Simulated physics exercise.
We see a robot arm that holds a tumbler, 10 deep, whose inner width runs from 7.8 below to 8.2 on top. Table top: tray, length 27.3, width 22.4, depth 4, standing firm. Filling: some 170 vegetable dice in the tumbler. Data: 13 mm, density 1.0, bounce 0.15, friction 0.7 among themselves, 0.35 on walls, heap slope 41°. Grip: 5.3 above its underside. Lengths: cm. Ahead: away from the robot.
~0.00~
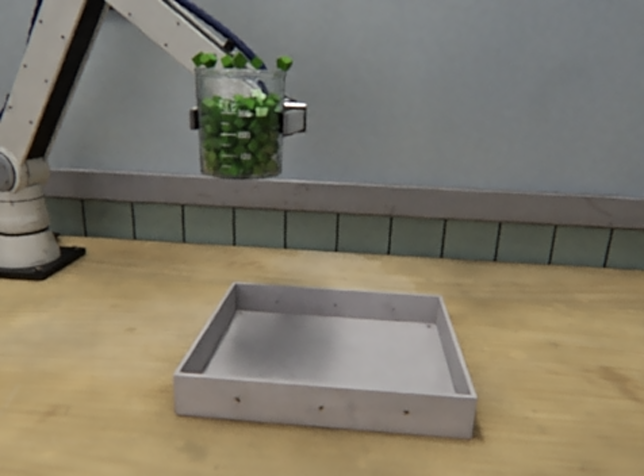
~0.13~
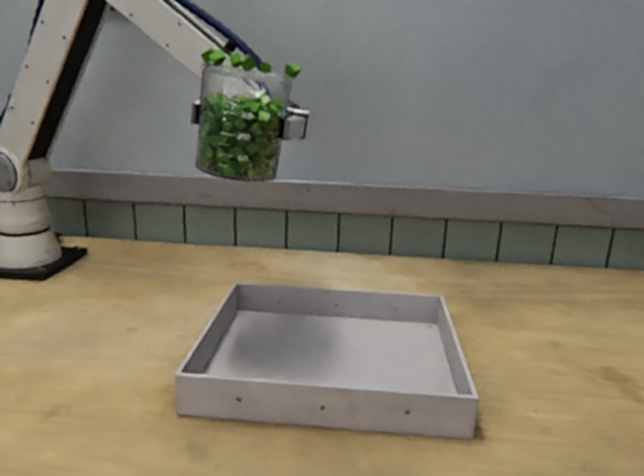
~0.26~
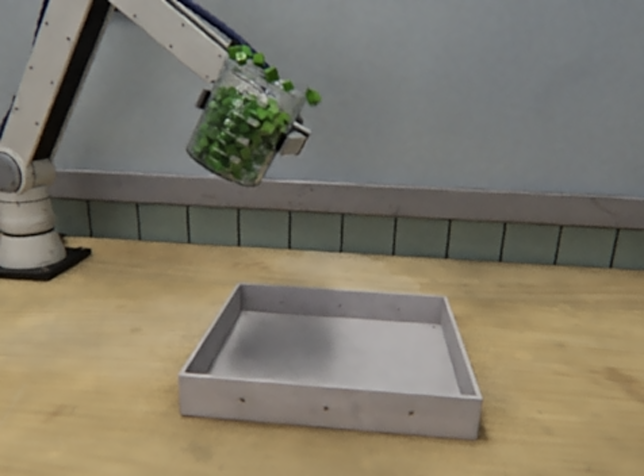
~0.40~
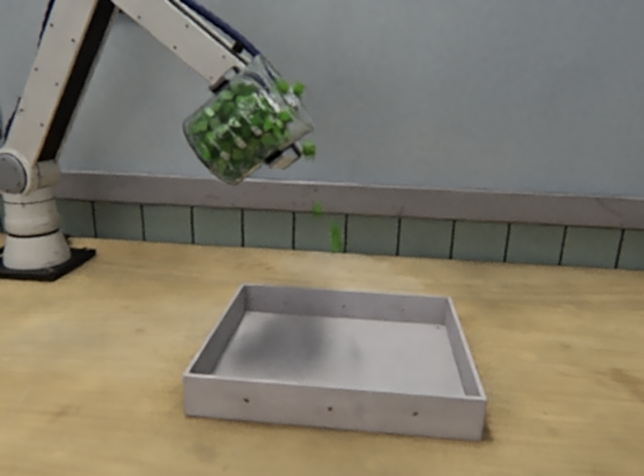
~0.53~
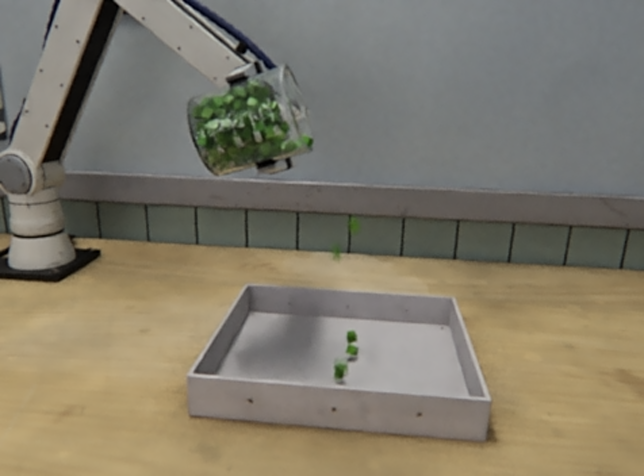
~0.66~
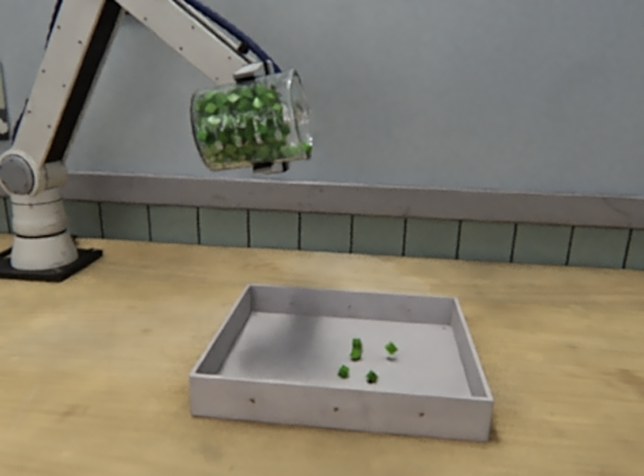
The clip opens with a robot arm holding a clear tumbler heaped with green vegetable dice, upright above an empty grey tray on a wooden table. The arm tilts the tumbler steadily to the right until it lies nearly on its side, and a few dice drop and scatter in the tray, while most stay inside.
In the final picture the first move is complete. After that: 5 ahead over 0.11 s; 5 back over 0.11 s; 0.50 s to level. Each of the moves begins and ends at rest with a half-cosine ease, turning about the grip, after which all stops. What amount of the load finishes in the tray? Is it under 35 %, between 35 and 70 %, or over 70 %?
It is between 35 and 70 %.
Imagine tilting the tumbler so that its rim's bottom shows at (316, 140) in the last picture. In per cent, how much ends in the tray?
Roughly 20 per cent.
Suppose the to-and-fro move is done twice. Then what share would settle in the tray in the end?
I'd expect close to 65 per cent then.
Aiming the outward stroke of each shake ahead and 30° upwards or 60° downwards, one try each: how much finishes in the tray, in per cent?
I'd say close to 75 percent for the first and close to 10 percent for the second.
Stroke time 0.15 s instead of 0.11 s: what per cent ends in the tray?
In that case about 30 in a hundred.
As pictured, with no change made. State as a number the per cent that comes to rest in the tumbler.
Something like 50 percent ends there.
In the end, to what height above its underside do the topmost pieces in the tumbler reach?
6.5 cm.
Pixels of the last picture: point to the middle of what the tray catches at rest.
Near pixel (393, 357).
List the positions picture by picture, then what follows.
The first picture shows the tumbler middle at (241, 124), level; upper third of the load around (241, 107), from x 200 to 285, top at y 60; 167 in the tumbler.
The second picture shows the tumbler middle at (242, 124), tilted 8° forward; upper third of the load around (243, 107), from x 205 to 295, top at y 55.
The third picture shows the tumbler middle at (244, 124), tilted 27° forward; upper third of the load around (242, 107), from x 200 to 315, top at y 50; 164 in the tumbler, 3 in flight or on a rim.
The fourth picture shows the tumbler middle at (247, 124), tilted 52° forward; upper third of the load around (243, 110), from x 195 to 335, top at y 90; 163 in the tumbler, 4 in flight or on a rim.
The fifth picture shows the tumbler middle at (251, 124), tilted 71° forward; upper third of the load around (244, 106), from x 200 to 355, top at y 90; 161 in the tumbler, 4 in the tray, 2 in flight or on a rim.
The sixth picture shows the tumbler middle at (253, 124), tilted 79° forward; upper third of the load around (245, 105), from x 200 to 390, top at y 90; 161 in the tumbler, 6 in the tray.
After 0.95 s, tilted 75° forward, highest piece 28 above the table; 85 in the tumbler, 6 in the tray, 76 in flight or on a rim.
After 1.24 s, tilted 15° forward, highest piece 31 above the table; 80 in the tumbler, 80 in the tray, 7 on the table or floor.
After 1.58 s, level, highest piece 29 above the table; 80 in the tumbler, 80 in the tray, 7 on the table or floor.
After 2.63 s, level, highest piece 29 above the table; 80 in the tumbler, 80 in the tray, 7 on the table or floor.
In the end, 80 in the tumbler, 80 in the tray, 7 on the table or floor. That is 48 % in the tray.
